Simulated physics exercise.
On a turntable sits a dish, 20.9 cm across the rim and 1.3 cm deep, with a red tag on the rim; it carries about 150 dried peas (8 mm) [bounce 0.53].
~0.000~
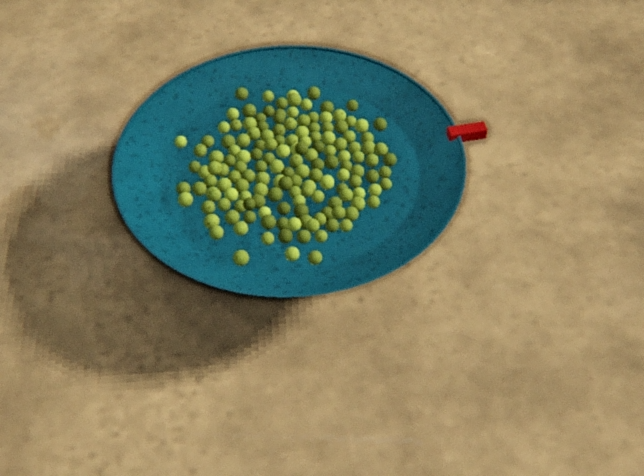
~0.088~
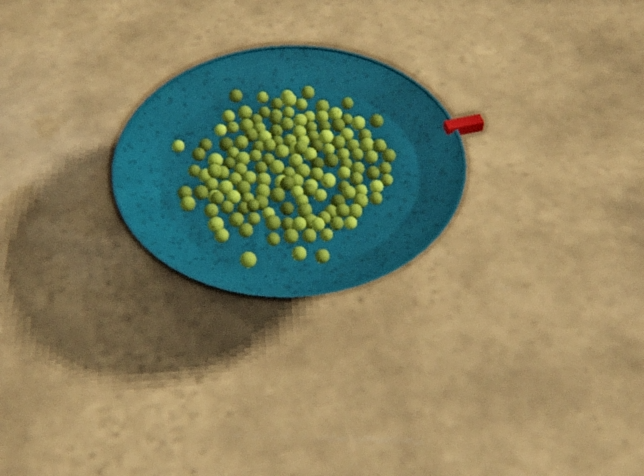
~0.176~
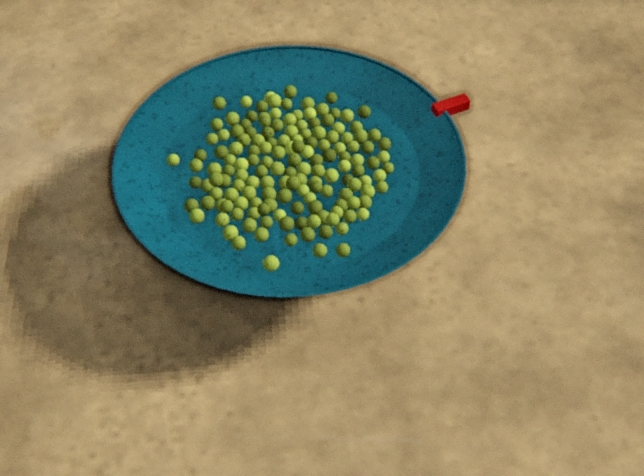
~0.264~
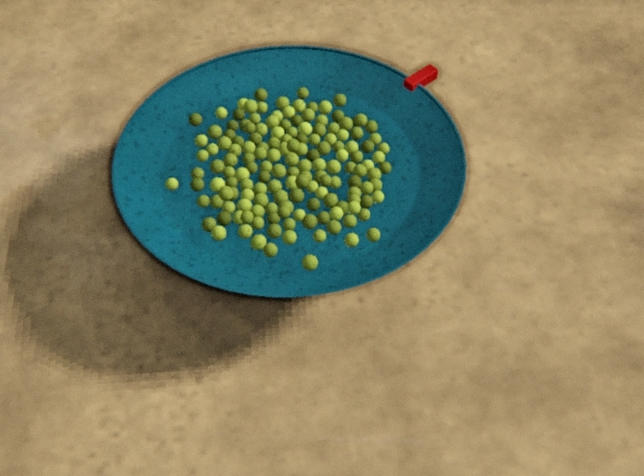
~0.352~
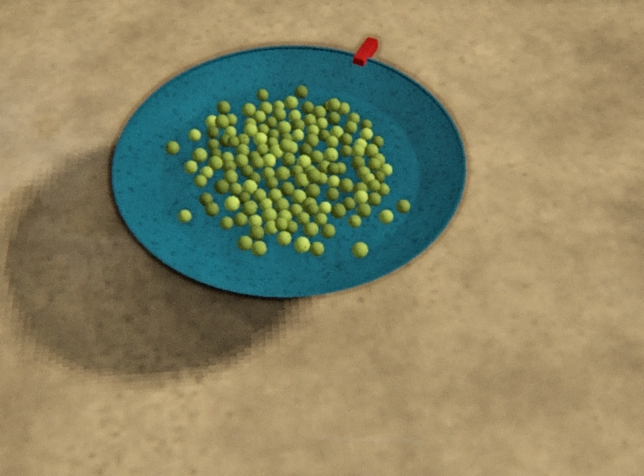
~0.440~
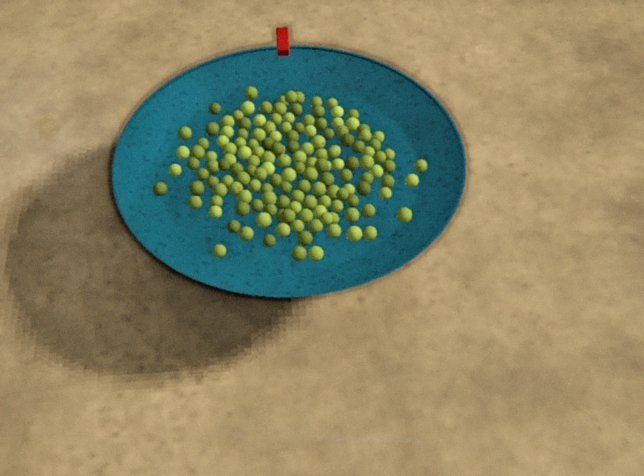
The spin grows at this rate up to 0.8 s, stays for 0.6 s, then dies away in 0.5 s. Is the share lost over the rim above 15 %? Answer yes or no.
Share that leaves it, set against 15 %: Yes.
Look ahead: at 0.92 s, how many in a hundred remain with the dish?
About 95 per cent.
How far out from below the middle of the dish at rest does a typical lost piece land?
About 16 cm.
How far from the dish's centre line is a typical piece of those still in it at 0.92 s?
Some 8.5 cm.
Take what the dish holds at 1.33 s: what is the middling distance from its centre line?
Roughly 8.5 cm.
After 0.92 s, dish 95 %, in the air 5 %; middle of the pieces not yet landed near (286, 163).
After 1.33 s, fallen behind where it stops 20 %, fallen in front of where it stops 15 %, dish 25 %, fallen right of where it stops 15 %, fallen left of where it stops 20 %, in the air 5 %; middle of the pieces not yet landed near (283, 179).
After 1.70 s, fallen behind where it stops 25 %, fallen in front of where it stops 25 %, dish 10 %, fallen right of where it stops 20 %, fallen left of where it stops 25 %; middle of the pieces not yet landed near (287, 158).
After 2.05 s, fallen behind where it stops 25 %, fallen in front of where it stops 25 %, dish 10 %, fallen right of where it stops 20 %, fallen left of where it stops 25 %; middle of the pieces not yet landed near (294, 158).
By 2.4 s all is still; fallen behind where it stops 25 %, fallen in front of where it stops 25 %, dish 10 %, fallen right of where it stops 20 %, fallen left of where it stops 25 %.
